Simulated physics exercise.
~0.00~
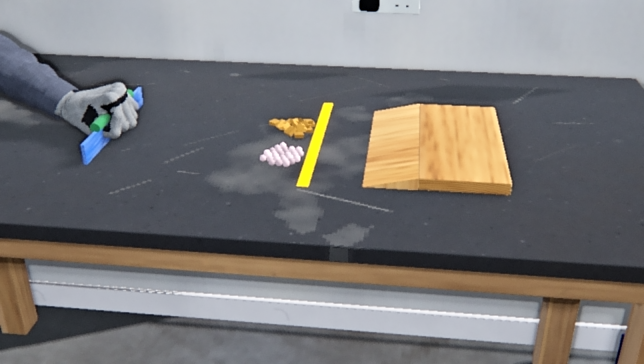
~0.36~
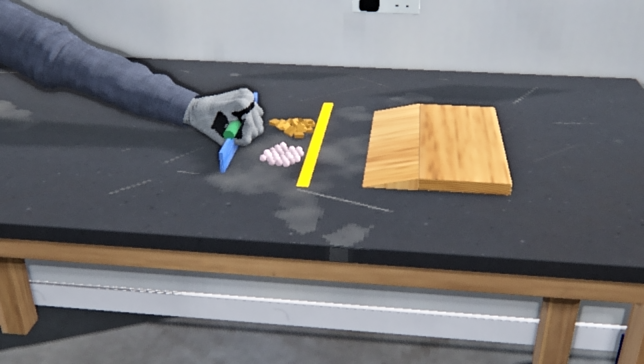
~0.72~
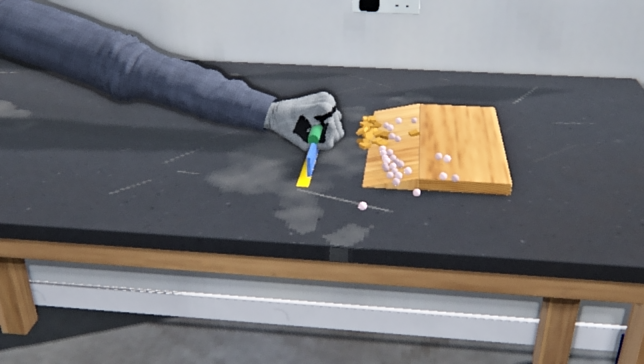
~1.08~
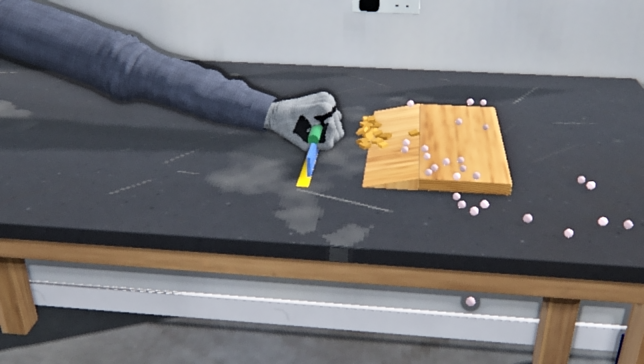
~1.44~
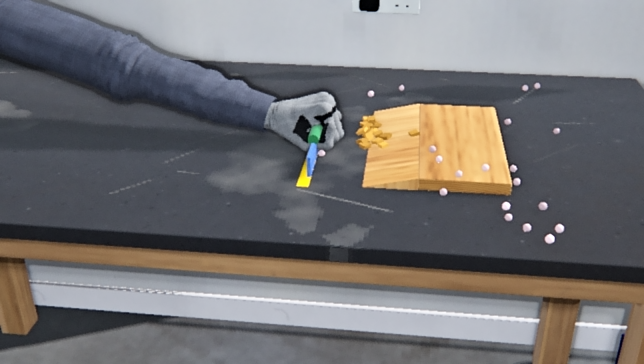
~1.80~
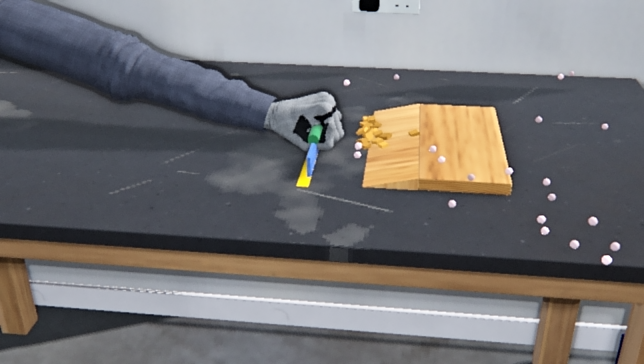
On a dark workbench against a pale wall, seen from the front and slightly above, a gloved hand holds a blue and green scraper at the left. Near the middle lie a golden-brown pile and, closer to the viewer, a pile of pale pink beads, with a yellow tape strip and a low wooden ramp to their right. The hand sweeps the scraper rightward, shoving both piles towards the ramp, and stops at the tape. The pink beads scatter up and over the ramp and across the bench, while the golden-brown pieces stay bunched at its left edge, only a few resting on it.
